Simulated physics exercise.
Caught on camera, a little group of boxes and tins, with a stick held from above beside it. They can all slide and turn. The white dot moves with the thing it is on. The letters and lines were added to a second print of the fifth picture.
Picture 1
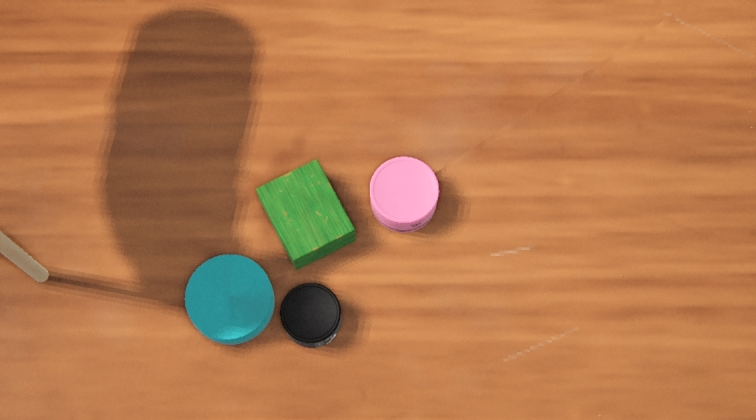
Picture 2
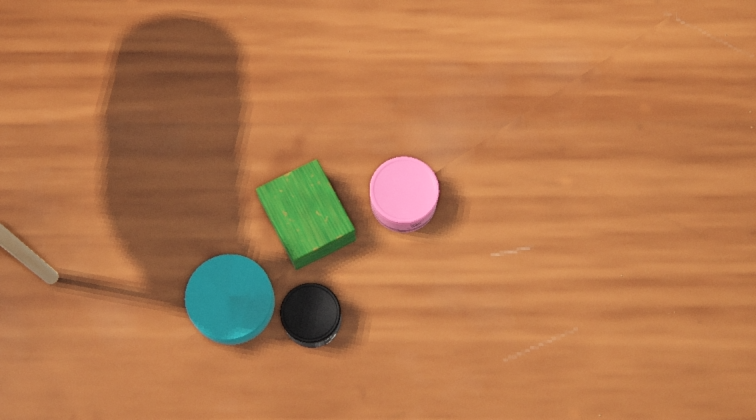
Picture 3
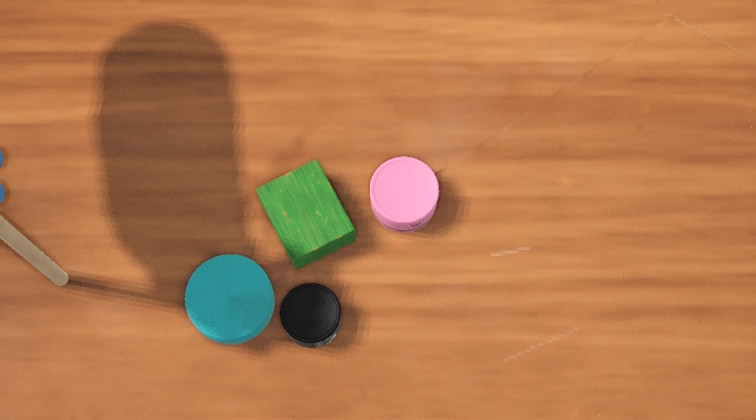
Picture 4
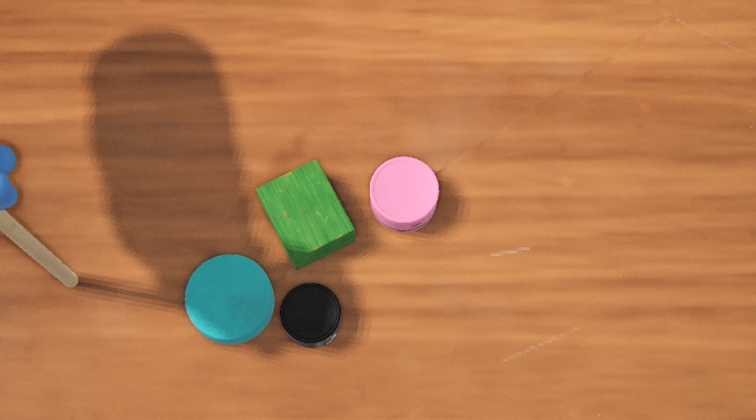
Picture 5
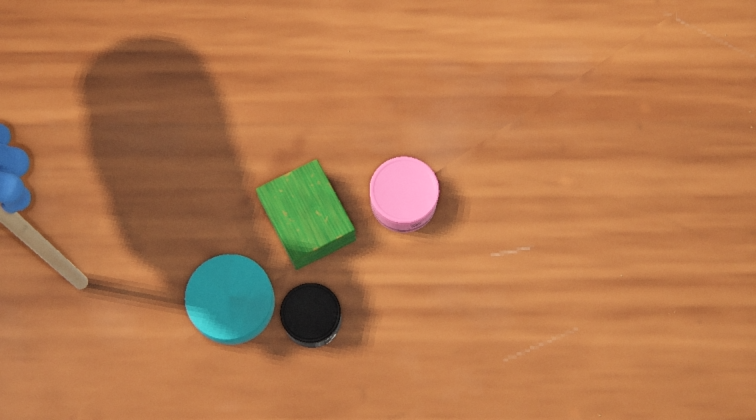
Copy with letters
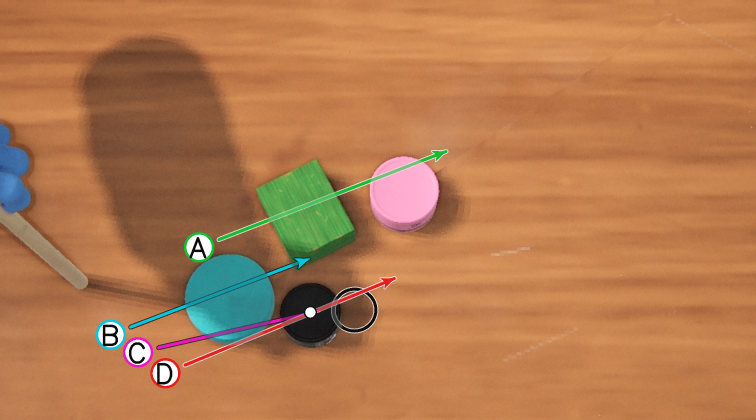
The video shows a stick with a blue end moving in from the left toward a turquoise tin, which sits beside a black jar, a green block and a pink tub, all motionless on a wooden surface.
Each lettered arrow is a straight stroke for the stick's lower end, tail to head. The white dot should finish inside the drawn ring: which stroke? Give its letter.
C is the one.
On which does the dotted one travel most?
Stroke D.
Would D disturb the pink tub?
On that stroke, no.
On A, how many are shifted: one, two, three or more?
Two.
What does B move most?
The turquoise tin.
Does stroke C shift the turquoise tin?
Yes.
On the copy, A from (219, 240) to (446, 151); B from (130, 327) to (309, 259); C from (158, 348) to (319, 311); D from (185, 365) to (395, 278); the ring at (355, 310); the white dot at (310, 312).
On C. First, foot of the stick (218, 334); black jar (311, 316); turquoise tin (244, 289).
Then, foot of the stick (276, 321); black jar (314, 315); turquoise tin (256, 272); green block (309, 211).
Finally, foot of the stick (319, 311); black jar (355, 314); turquoise tin (256, 272); the dot on the black jar is in the ring.
By contrast, A leaves the dotted thing at (311, 316); B leaves the dotted thing at (375, 352); D leaves the dotted thing at (411, 308).
